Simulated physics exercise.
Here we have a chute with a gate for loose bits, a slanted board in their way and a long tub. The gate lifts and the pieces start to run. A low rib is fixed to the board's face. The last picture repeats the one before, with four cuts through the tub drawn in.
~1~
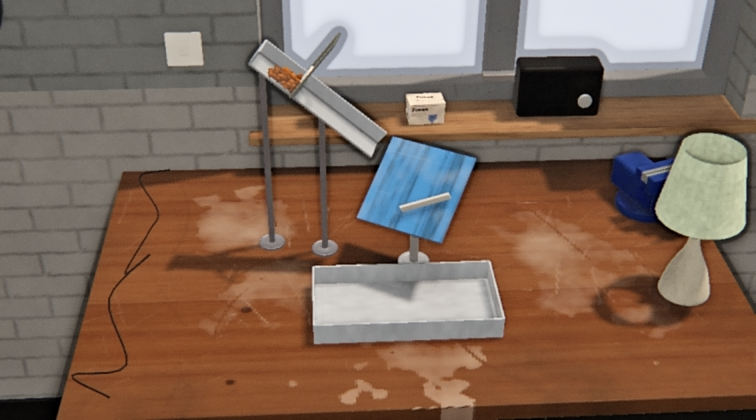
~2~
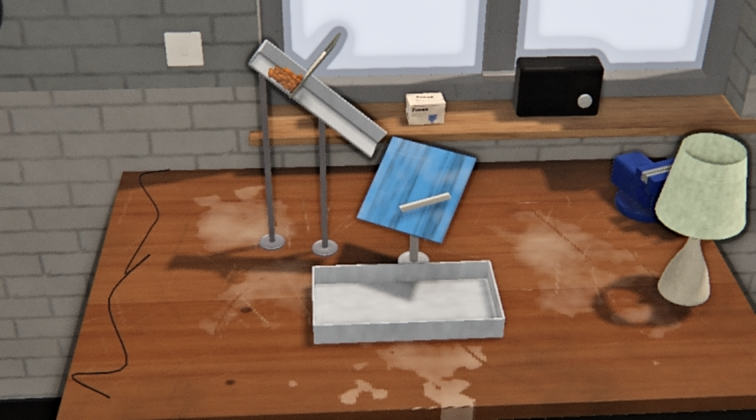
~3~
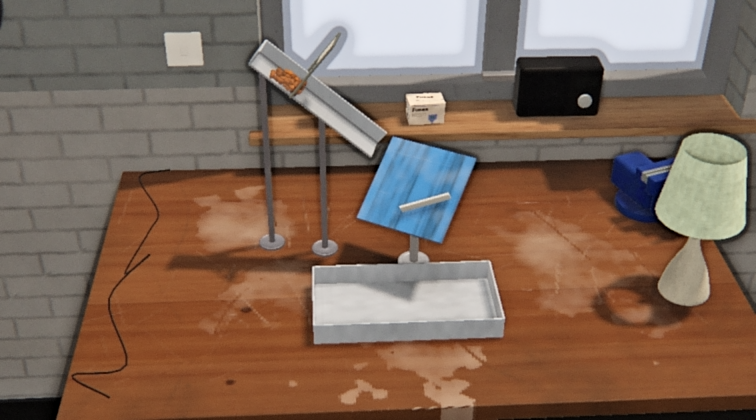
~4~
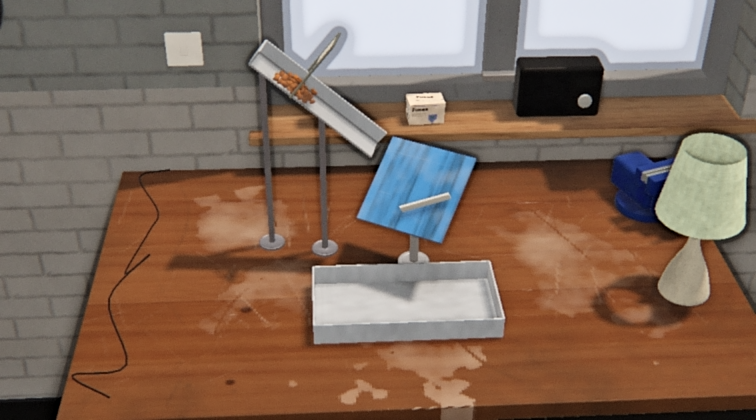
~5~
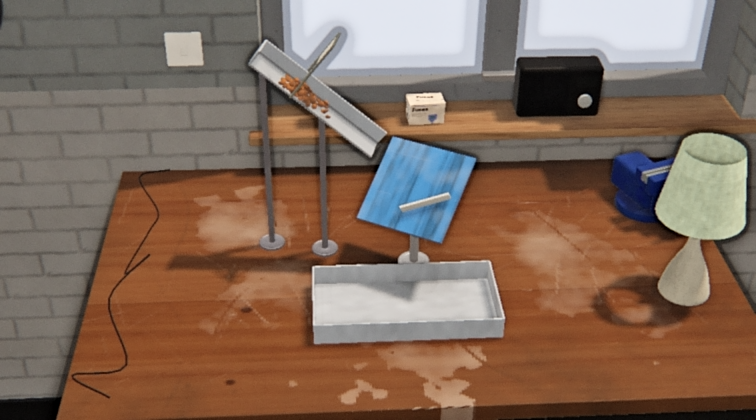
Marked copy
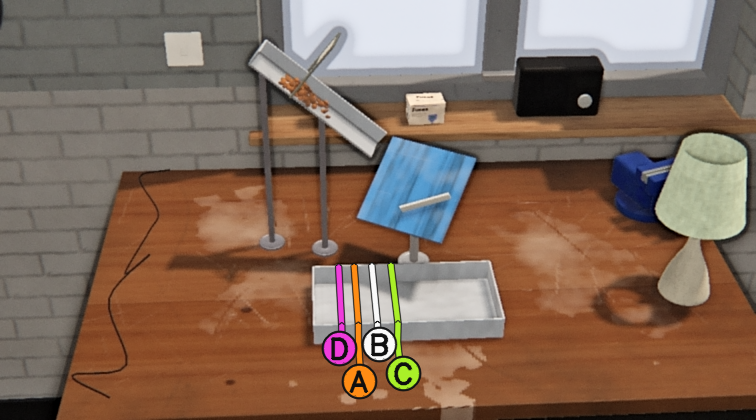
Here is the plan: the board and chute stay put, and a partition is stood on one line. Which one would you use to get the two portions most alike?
Best: B.
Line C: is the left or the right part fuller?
Left.
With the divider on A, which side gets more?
The right side.
On the marked copy, line A crosses the front rim at (358, 324); line B crosses the front rim at (377, 323); line C crosses the front rim at (397, 322); line D crosses the front rim at (341, 324).
If A is chosen, of what is caught, about a tenth on the left of the divider, the larger part on the right.
If B is chosen, of what is caught, roughly two thirds on the left of the divider, roughly a third on the right.
If C is chosen, of what is caught, every piece on the left of the divider, not one piece on the right.
If D is chosen, of what is caught, about a tenth on the left of the divider, almost all on the right.
